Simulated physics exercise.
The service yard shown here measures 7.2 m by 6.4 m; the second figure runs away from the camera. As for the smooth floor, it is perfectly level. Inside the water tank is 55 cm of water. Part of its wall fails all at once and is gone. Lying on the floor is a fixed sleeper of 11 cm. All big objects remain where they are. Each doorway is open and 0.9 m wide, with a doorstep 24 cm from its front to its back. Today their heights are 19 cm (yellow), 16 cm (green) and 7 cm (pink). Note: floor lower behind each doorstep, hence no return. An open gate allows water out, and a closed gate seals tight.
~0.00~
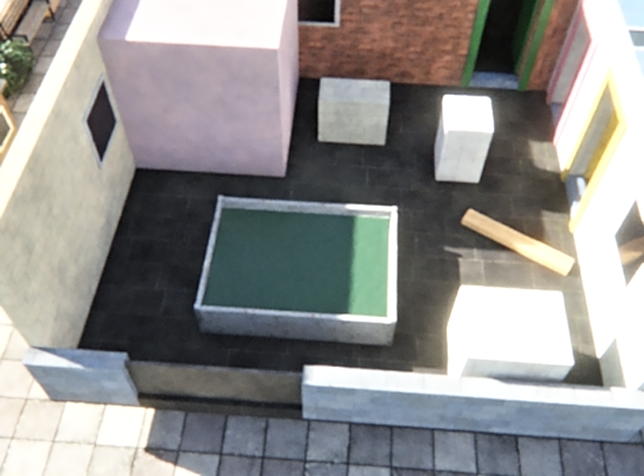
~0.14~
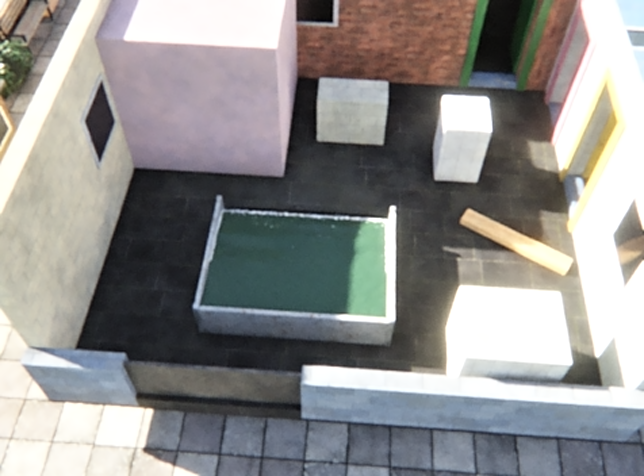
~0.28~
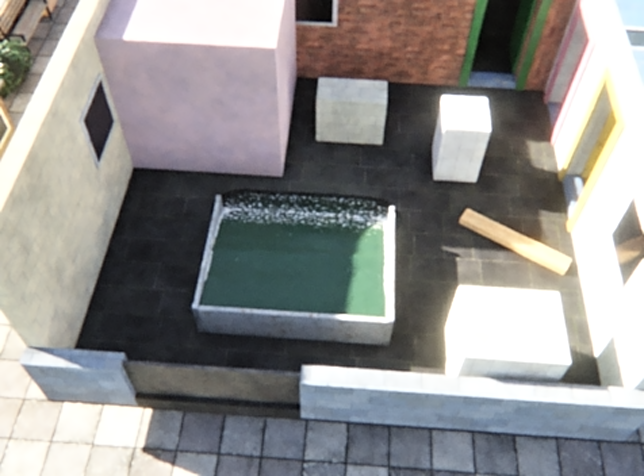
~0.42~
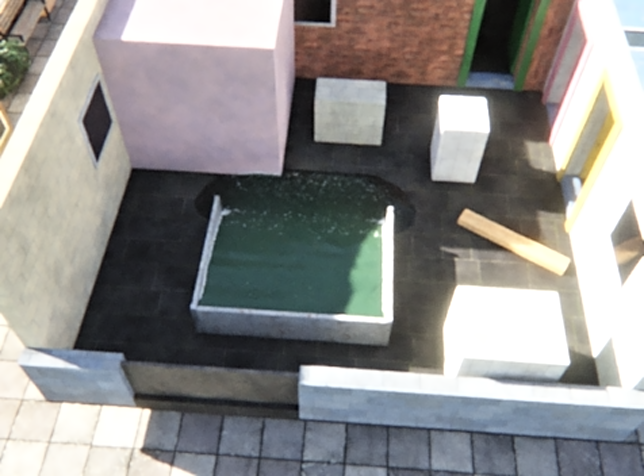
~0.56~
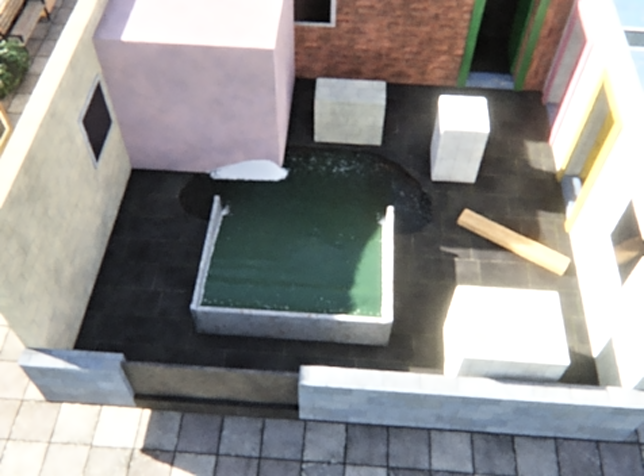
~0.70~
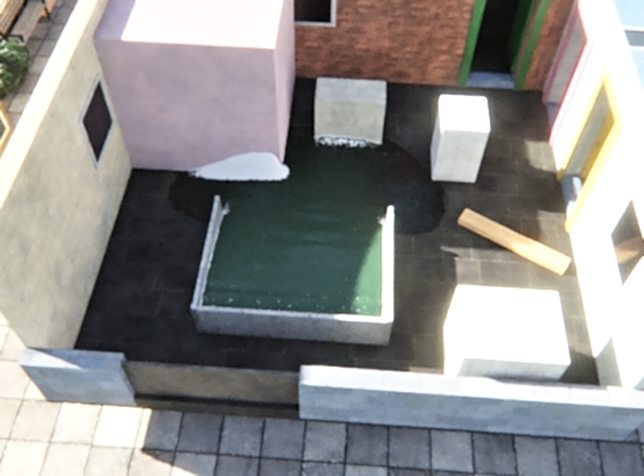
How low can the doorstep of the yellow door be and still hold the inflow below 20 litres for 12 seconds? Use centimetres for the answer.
No lower than about 7.5 cm.
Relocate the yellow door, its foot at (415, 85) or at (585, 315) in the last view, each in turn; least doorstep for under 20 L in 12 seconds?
About 13.0 cm for the first and 6.0 cm for the second.
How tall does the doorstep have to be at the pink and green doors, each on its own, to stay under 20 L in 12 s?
About 17 cm at pink and 10.5 cm at green.
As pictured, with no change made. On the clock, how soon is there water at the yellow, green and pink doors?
Front times - yellow: 2.6 s, green: 2.0 s, pink: 2.6 s.
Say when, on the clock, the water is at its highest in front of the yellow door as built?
I'd say near 5.0 seconds.
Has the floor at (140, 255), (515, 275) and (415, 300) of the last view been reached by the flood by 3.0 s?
Awash, untouched, untouched.
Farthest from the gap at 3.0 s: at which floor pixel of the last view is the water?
I'd put the front's tip around (535, 93).
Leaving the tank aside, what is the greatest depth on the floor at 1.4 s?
Close to 42 centimetres.
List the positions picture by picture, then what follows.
Still water, 55 cm deep, in the water tank at (301, 259); the yellow door at (589, 160) is dry, in the first frame.
Water pours out on the far side and has run 0.3 m, to a hidden place; about 8 cm deep outside, 55 cm at the back, in the second frame.
Water pours out on the far side and has run 0.7 m, to (248, 193); about 10 cm deep outside, 55 cm at the back, in the third frame.
Water pours out on the far side and has run 1.2 m, to (282, 173); about 9 cm deep outside, 55 cm at the back, in the fourth frame.
The gap is on the far side, the front 1.7 m out at (285, 150); the back of the water tank holds 50 cm, in the fifth frame.
The gap is on the far side, the front 2.2 m out at (288, 131); the back of the water tank holds 45 cm; the yellow door at (585, 160), 4.3 m from the gap, is still 2.3 m from the nearest water, in the sixth frame.
After 1.4 s water covers 30 % of the floor, deepest (42 cm) near (328, 143); it has not reached the yellow door.
After 3.0 s water covers 55 % of the floor, deepest (26 cm) near (421, 163); 4 cm at the yellow door, 0 litres in over its 19 cm doorstep.
After 12.0 s water covers 95 % of the floor, deepest (10 cm) near (401, 247); 8 cm at the yellow door, 0 litres in over its 19 cm doorstep.
At the yellow door as built, the water arrived by 2.6 s and peaked near 11 cm at 4.8 s.
Run again over the same 12 s with other heights there, 30 litres in over 6.5 cm, 15 litres over 8.5 cm. The limit of 20 litres is kept from about 7.5 cm up.
